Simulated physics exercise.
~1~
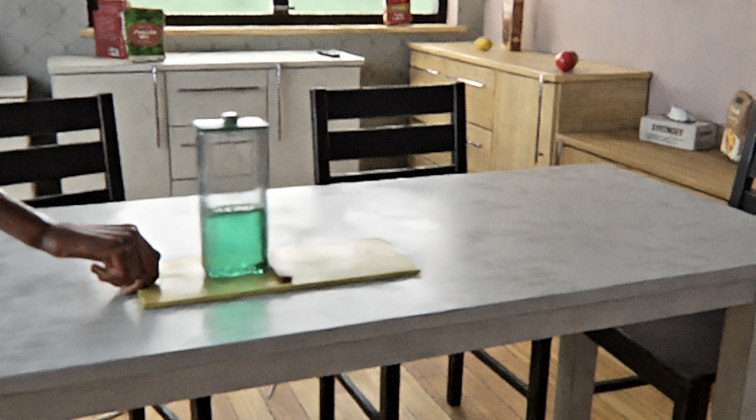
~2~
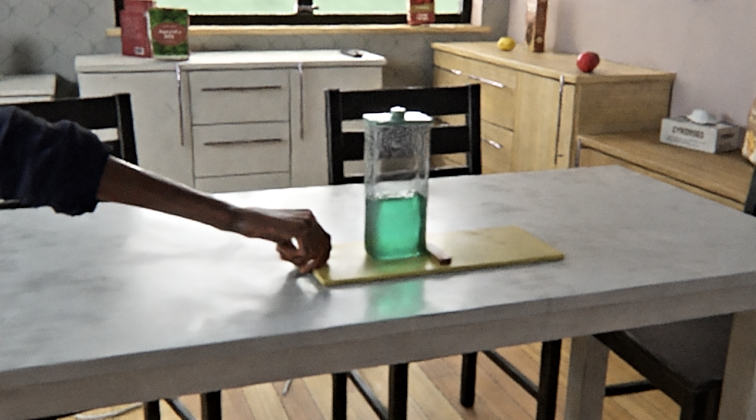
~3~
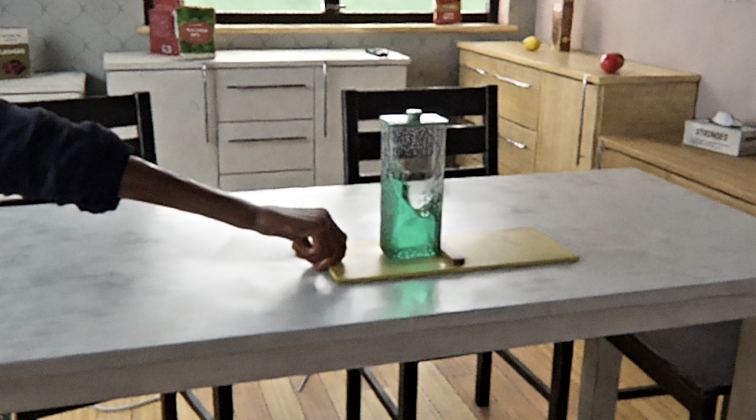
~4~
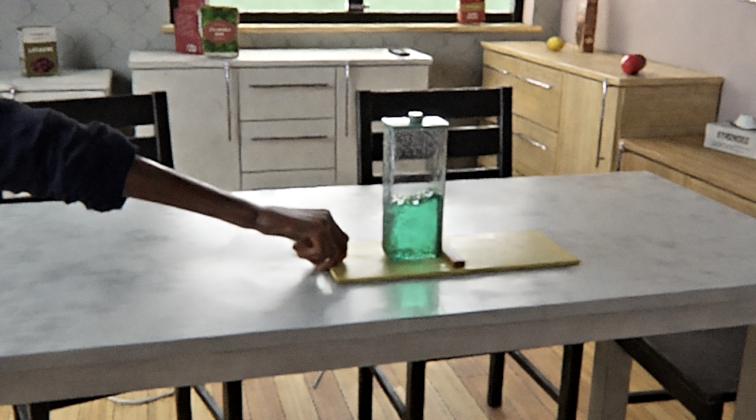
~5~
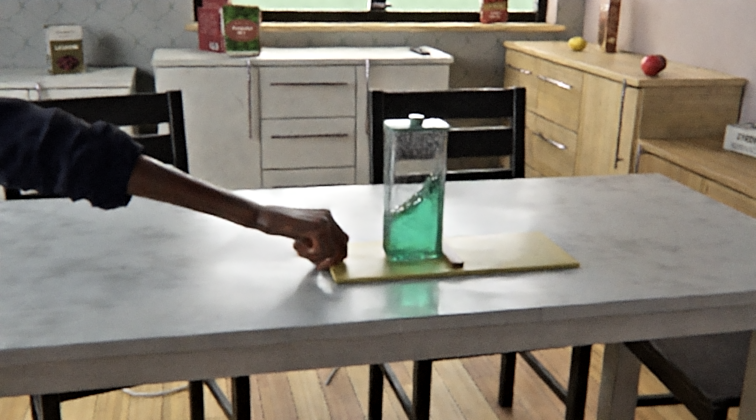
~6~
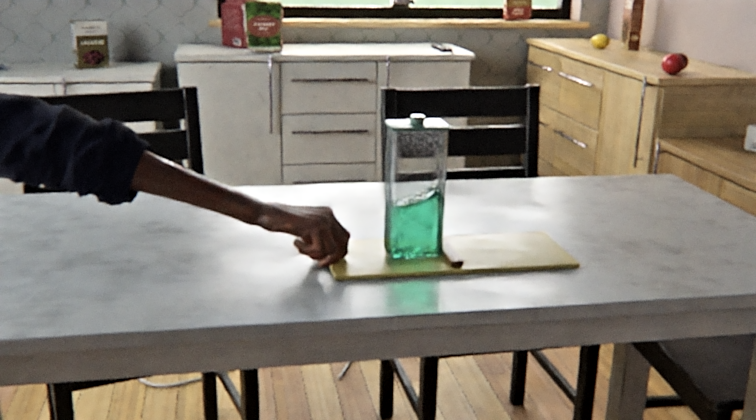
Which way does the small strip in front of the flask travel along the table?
It travels to the right, together with the board and the flask.
